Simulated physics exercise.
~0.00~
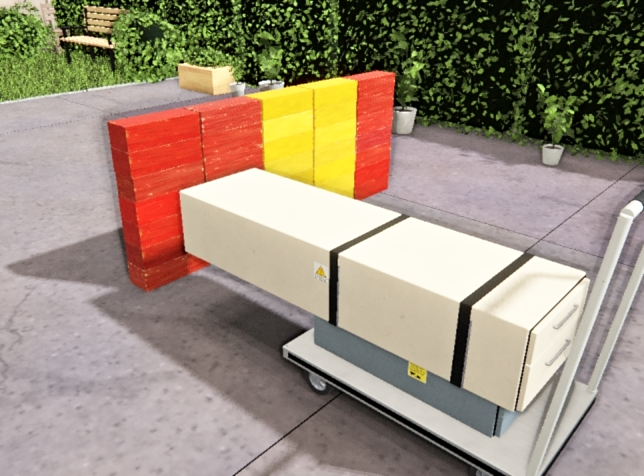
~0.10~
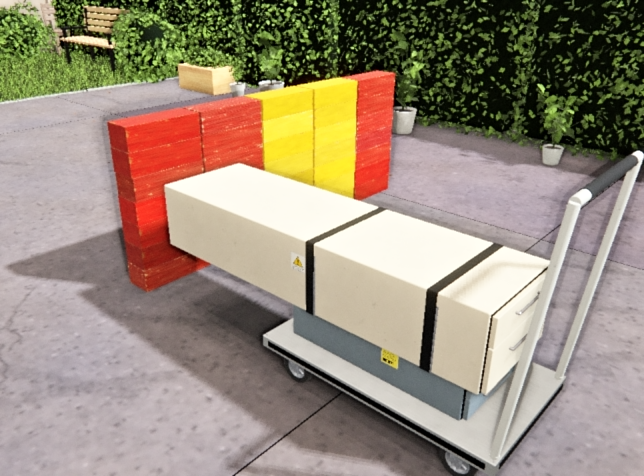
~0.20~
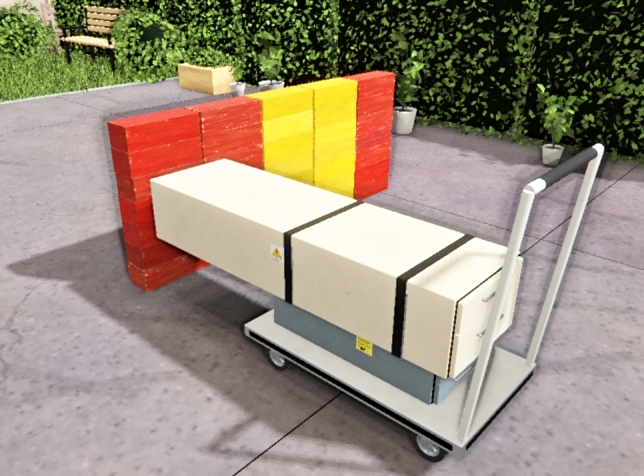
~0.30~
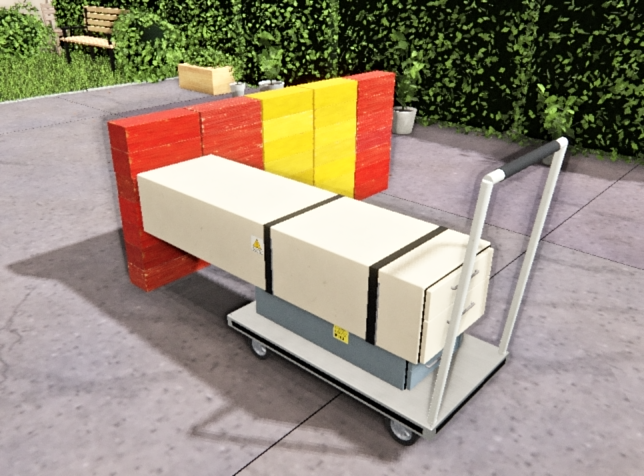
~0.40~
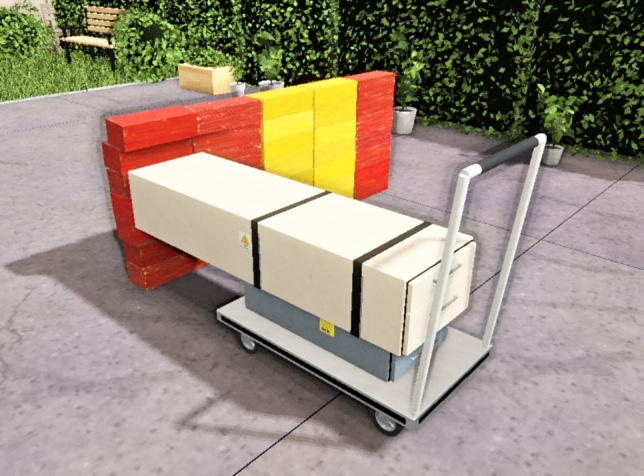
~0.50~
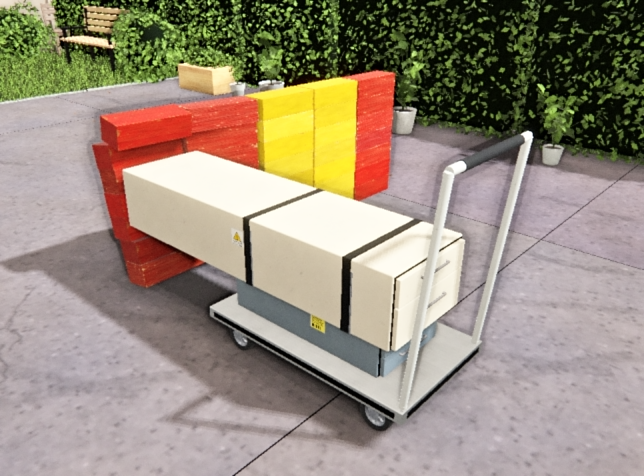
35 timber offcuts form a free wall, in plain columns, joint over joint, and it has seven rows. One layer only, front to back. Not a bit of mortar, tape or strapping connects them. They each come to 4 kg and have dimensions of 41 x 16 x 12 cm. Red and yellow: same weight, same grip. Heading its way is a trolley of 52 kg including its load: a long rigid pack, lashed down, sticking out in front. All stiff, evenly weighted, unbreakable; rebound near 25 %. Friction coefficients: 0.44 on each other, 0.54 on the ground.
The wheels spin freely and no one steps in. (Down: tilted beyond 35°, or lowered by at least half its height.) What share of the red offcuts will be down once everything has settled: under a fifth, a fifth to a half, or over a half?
I'd bet on the over-half band.
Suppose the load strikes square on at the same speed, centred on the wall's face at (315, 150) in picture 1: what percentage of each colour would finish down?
Down at the end: Red 0 percent, yellow 100 percent.
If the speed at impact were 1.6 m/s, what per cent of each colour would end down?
In that case red 60, yellow 0 per cent.
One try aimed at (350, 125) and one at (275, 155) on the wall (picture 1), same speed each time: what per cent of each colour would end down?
First try then second: Red 30 and 30, yellow 50 and 50 per cent.
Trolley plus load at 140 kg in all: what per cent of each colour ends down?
In that case red comes to 60 and yellow to 0 percent.
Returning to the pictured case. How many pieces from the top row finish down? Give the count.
The number comes to 2.
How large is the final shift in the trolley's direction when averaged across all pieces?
Roughly 25 cm.
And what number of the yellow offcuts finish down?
For yellow, 0.
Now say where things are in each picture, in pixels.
In the first frame (each place is the centre of the face we see best), load (189, 213) 34 cm short of the wall; top red offcut (377, 86); top yellow offcut (337, 95); all as stacked.
Load (174, 207) 23 cm short of the wall; top red offcut (377, 86), in the second frame.
Load (159, 201) 12 cm short of the wall; top red offcut (377, 86), in the third frame.
Load (146, 195) just touching; top red offcut (377, 86), in the fourth frame.
Load (137, 192) 55 mm into the wall's line; top red offcut (377, 86); steepest lean 4°, the offcut at (163, 131); 11 have shifted, in the fifth frame.
Load (131, 190) 10 cm into the wall's line; top red offcut (377, 86); top yellow offcut (337, 95); steepest lean 10°, the offcut at (114, 206); 13 have shifted, in the sixth frame.
By 0.64 s, load 14 cm past the wall's line, still rolling; 1 of the 21 red offcuts down (1 of 35 in all colours); top red offcut unmoved.
By 0.84 s, load 17 cm past the wall's line, still rolling; 7 of the 21 red offcuts down (7 of 35 in all colours); top red offcut unmoved.
By 1.08 s, load 21 cm past the wall's line, still rolling; 10 of the 21 red offcuts down (10 of 35 in all colours); top red offcut unmoved.
By 1.36 s, load 23 cm past the wall's line, still rolling; 14 of the 21 red offcuts down (14 of 35 in all colours); top red offcut unmoved.
When it is over (2.0 s), load 25 cm past the wall's line, stopped; 14 of the 21 red offcuts down (14 of 35 in all colours); top red offcut unmoved; top yellow offcut unmoved. That is 67 per cent. In pixels of the last frame, middles, top red offcut near (368, 84), top yellow offcut near (327, 93).
